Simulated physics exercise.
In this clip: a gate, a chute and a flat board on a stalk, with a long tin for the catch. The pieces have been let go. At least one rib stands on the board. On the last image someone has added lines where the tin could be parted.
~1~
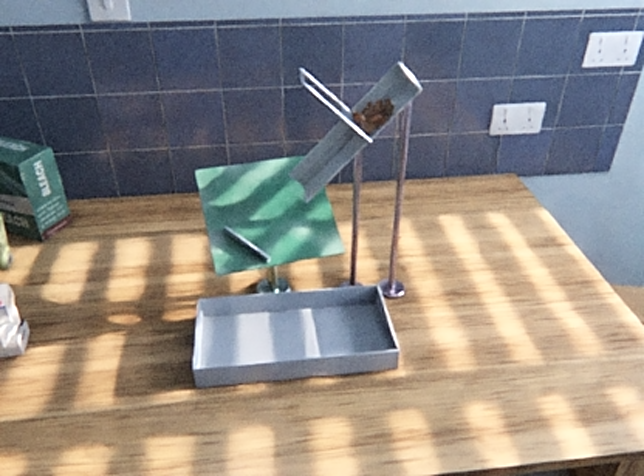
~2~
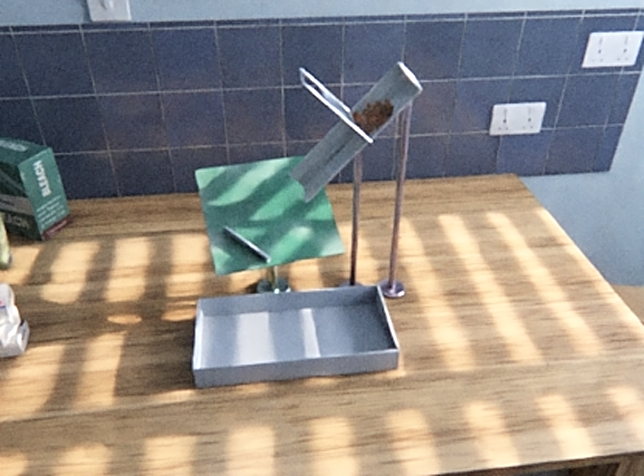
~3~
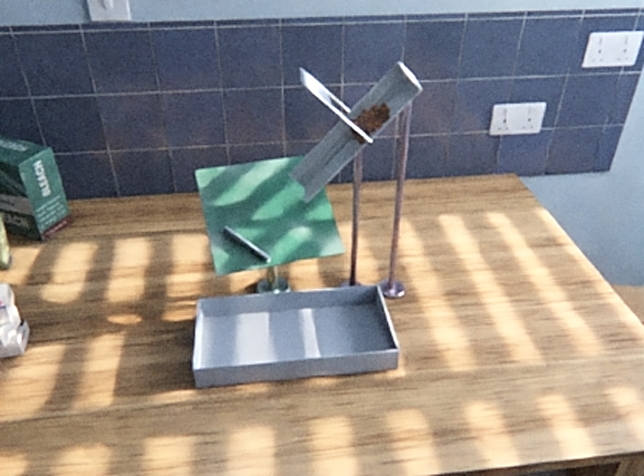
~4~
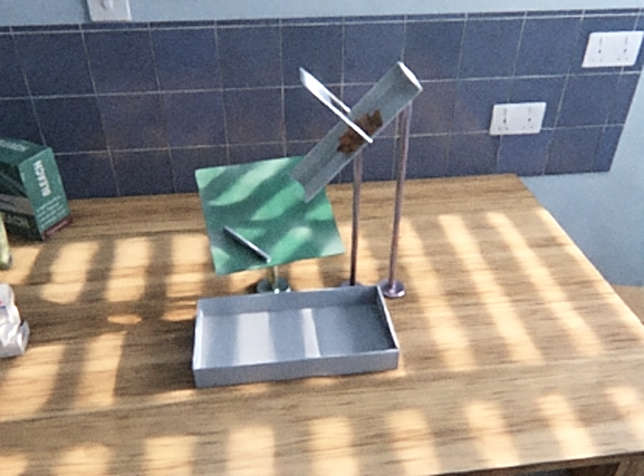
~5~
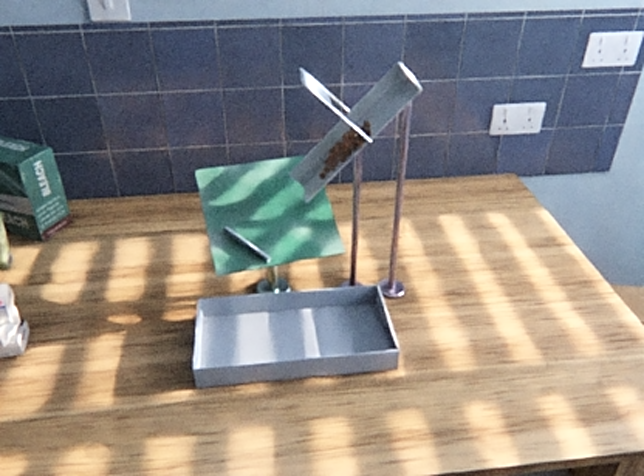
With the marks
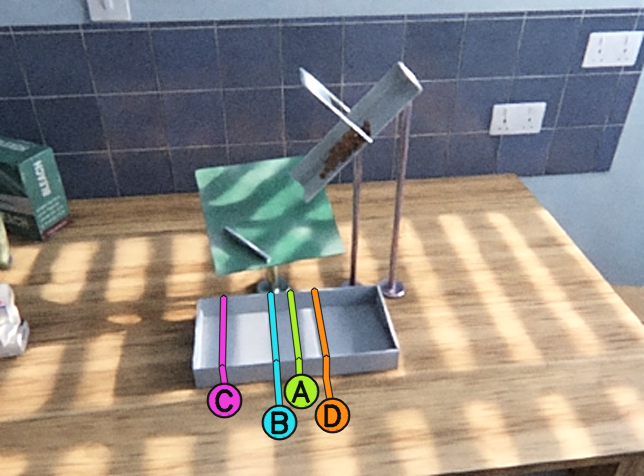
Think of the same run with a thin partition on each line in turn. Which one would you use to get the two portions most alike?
Choose A.
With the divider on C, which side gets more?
Right.
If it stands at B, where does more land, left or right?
Right.
On the marked copy, line A crosses the front rim at (298, 359); line B crosses the front rim at (276, 361); line C crosses the front rim at (222, 366); line D crosses the front rim at (326, 356).
With A, of what is caught, about half on the left of the divider, about half on the right.
With B, of what is caught, a small part on the left of the divider, most on the right.
With C, of what is caught, a stray few on the left of the divider, nearly all on the right.
With D, of what is caught, nearly all on the left of the divider, a small part on the right.
